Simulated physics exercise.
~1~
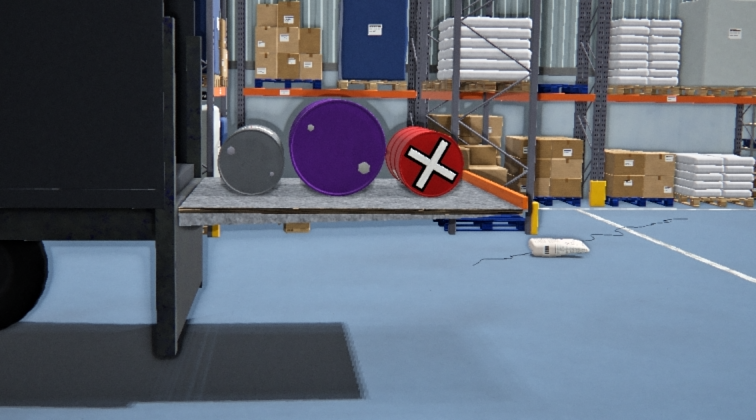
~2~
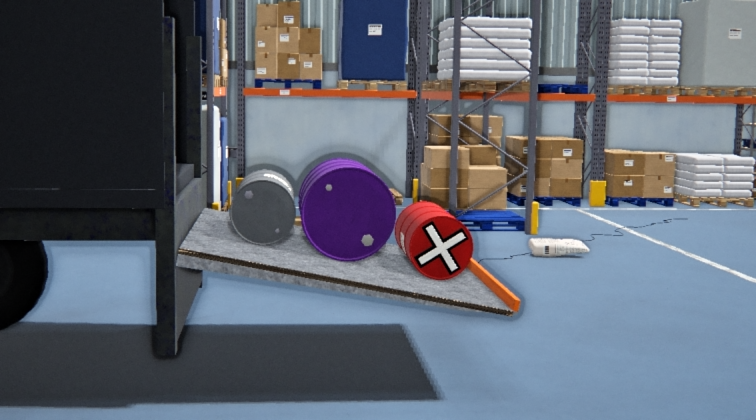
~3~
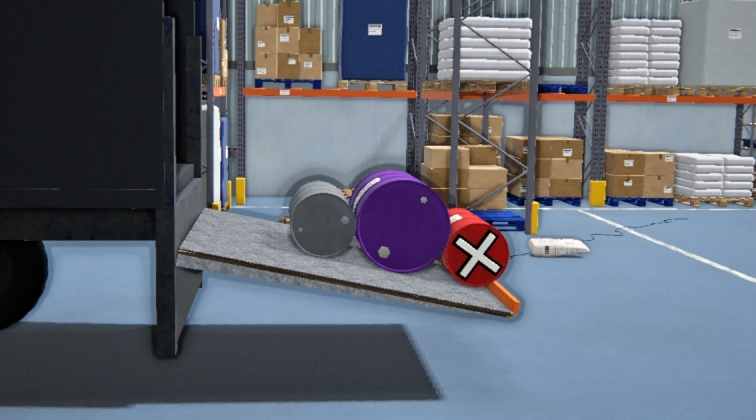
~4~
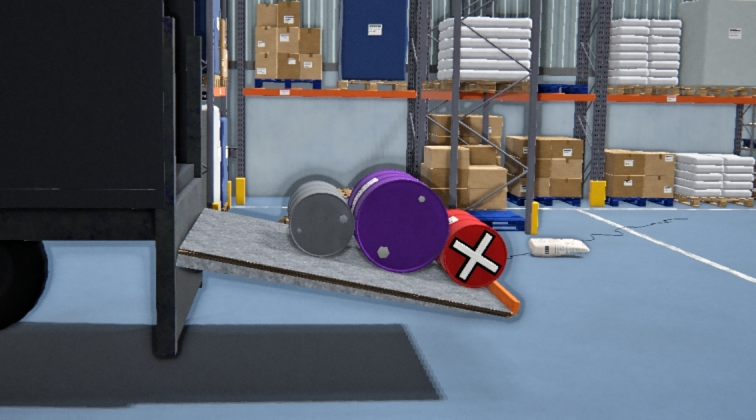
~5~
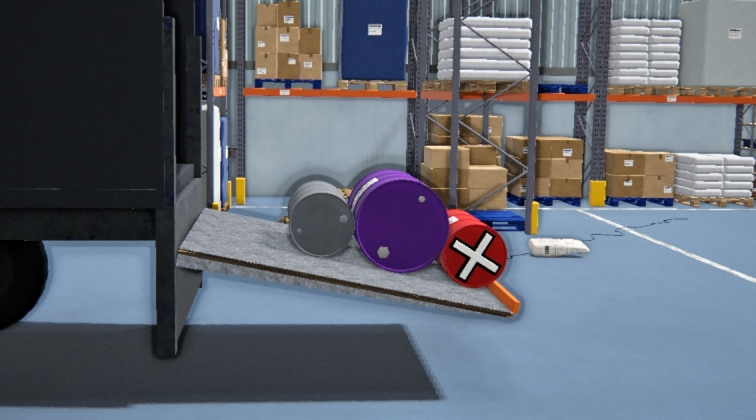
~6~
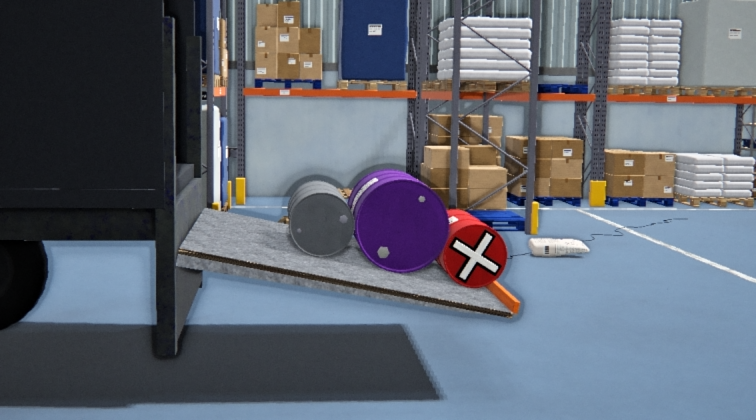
In a warehouse, a tail-lift plate carrying a grey drum, a big purple one and a red one with a white cross lowered and tilted down to the right. The drums rolled toward the orange edge flap and settled bunched together, all still aboard.
